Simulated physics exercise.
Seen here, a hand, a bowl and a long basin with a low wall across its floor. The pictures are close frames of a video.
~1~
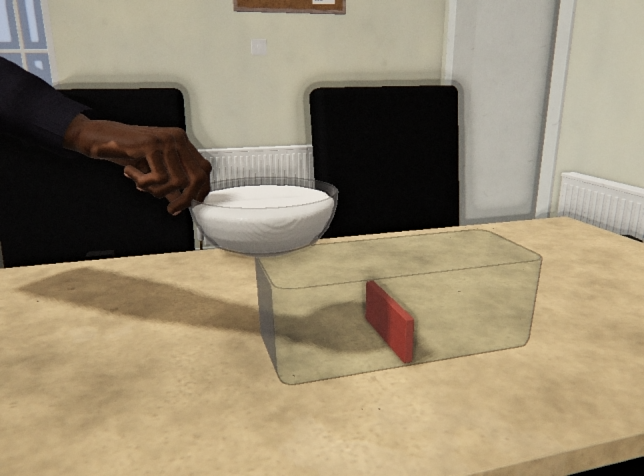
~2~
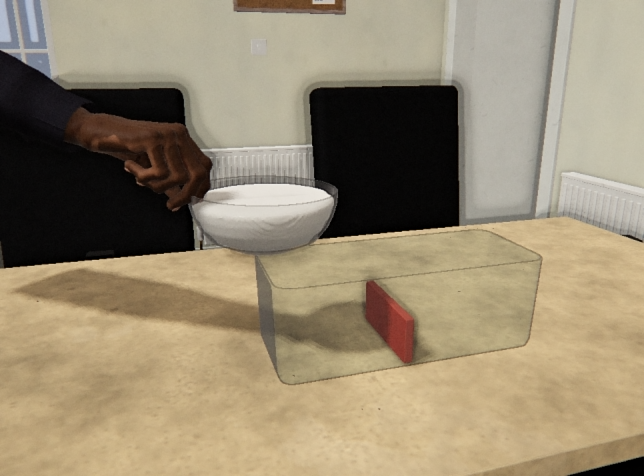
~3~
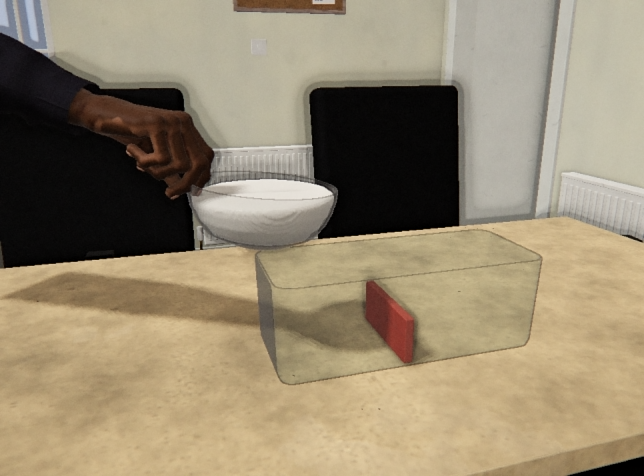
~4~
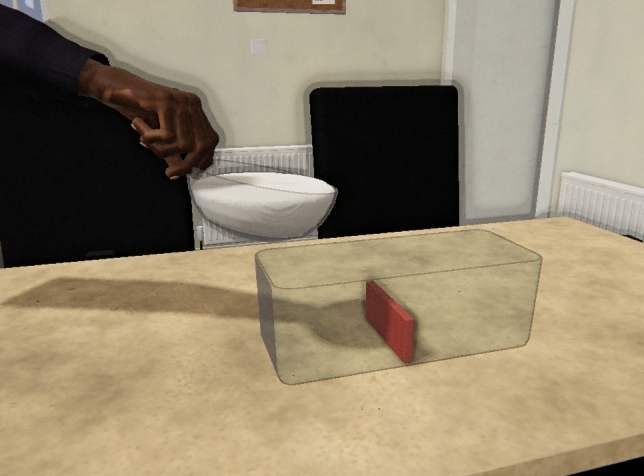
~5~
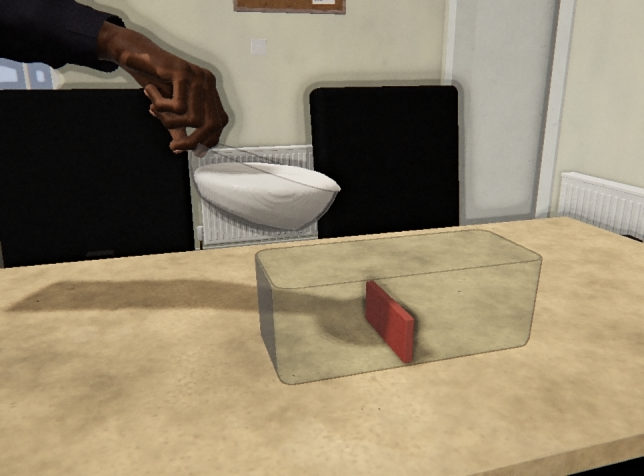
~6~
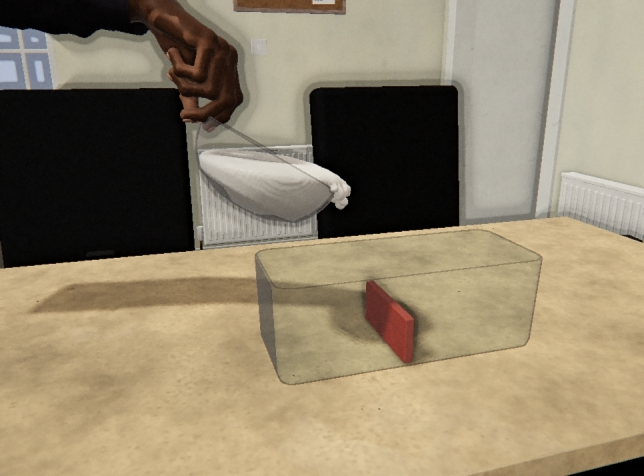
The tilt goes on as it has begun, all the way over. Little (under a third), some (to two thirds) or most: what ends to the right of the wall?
In the end over two thirds is right of the wall.
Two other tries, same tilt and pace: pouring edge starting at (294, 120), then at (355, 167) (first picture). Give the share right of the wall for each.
Roughly 65 per cent, and 80 per cent.
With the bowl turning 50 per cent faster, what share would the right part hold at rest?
Near 70 %.
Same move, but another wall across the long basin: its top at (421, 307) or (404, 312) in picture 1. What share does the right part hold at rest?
The first gives 40 %, the second 60 %.
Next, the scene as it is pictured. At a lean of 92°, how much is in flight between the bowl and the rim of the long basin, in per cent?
Some 55 per cent.
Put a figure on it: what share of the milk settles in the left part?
About 20 per cent.
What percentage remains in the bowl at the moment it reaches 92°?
It comes to 15 per cent or so.
A moment on, the bowl is tipped on its side and 15 per cent is still to pour, 6 is left of the wall and 24 right of it.
Next, the bowl is tipped right over and 0 per cent is still to pour, 12 is left of the wall and 80 right of it.
Then the bowl is tipped right over and 0 per cent is still to pour, 20 is left of the wall and 77 right of it.
Later the bowl is tipped right over and 0 per cent is still to pour, 20 is left of the wall and 77 right of it.
Finally, 20 per cent lies left of the wall, 77 right of it and 2 outside.
